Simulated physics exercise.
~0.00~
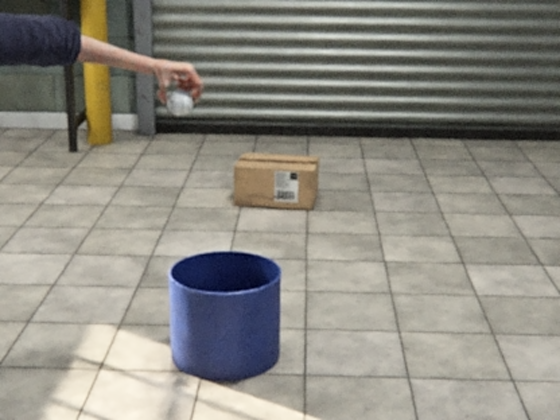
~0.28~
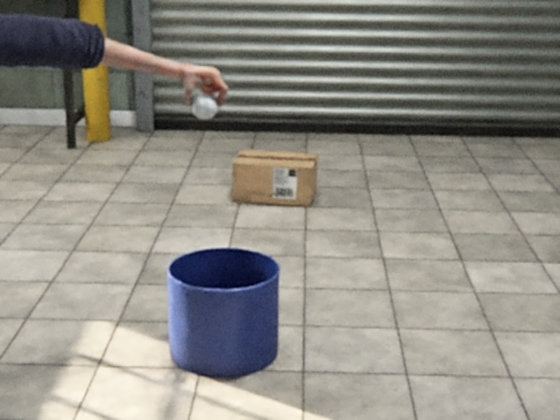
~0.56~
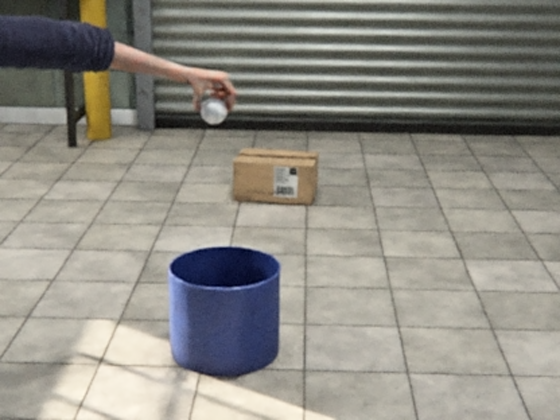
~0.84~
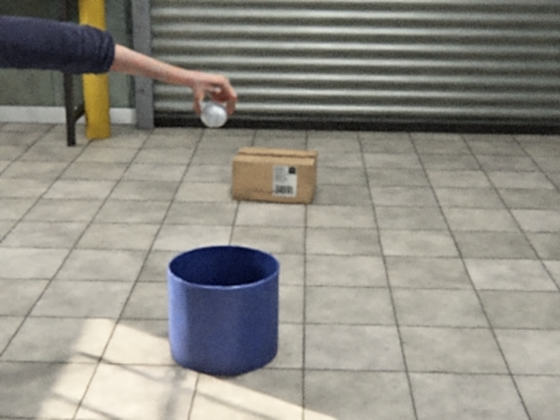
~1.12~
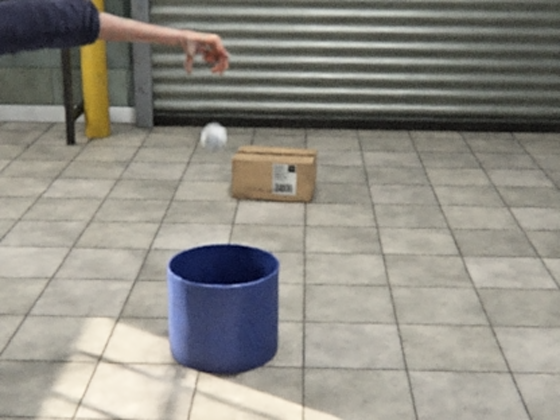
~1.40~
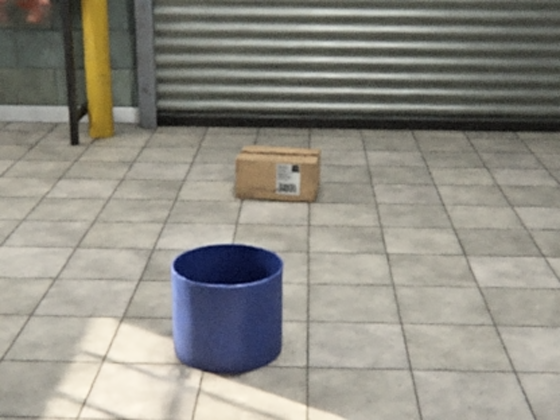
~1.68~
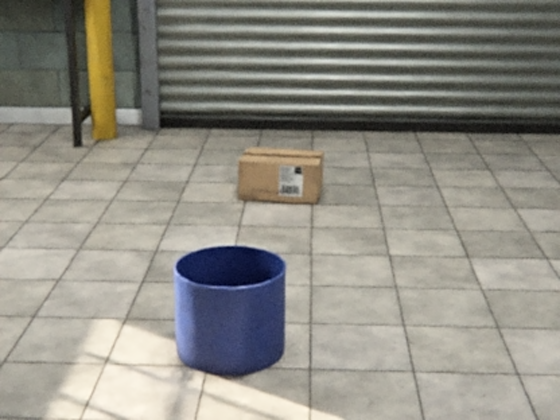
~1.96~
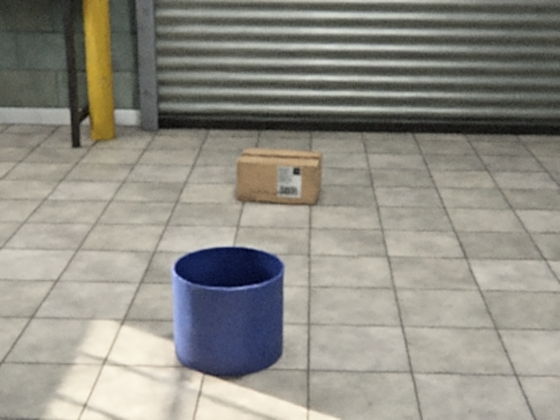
The clip opens on a tiled floor with a blue bucket in front, a cardboard box behind it and a corrugated metal shutter at the back. An arm in a dark sleeve reaches in from the left, holding a small, round, whitish object high up. The hand moves right until it hangs roughly above the bucket, then pauses there. The fingers open and the object falls, while the hand draws back to the left. The object drops out of sight into the bucket, which stays upright and still on the empty floor as the view sways slightly.
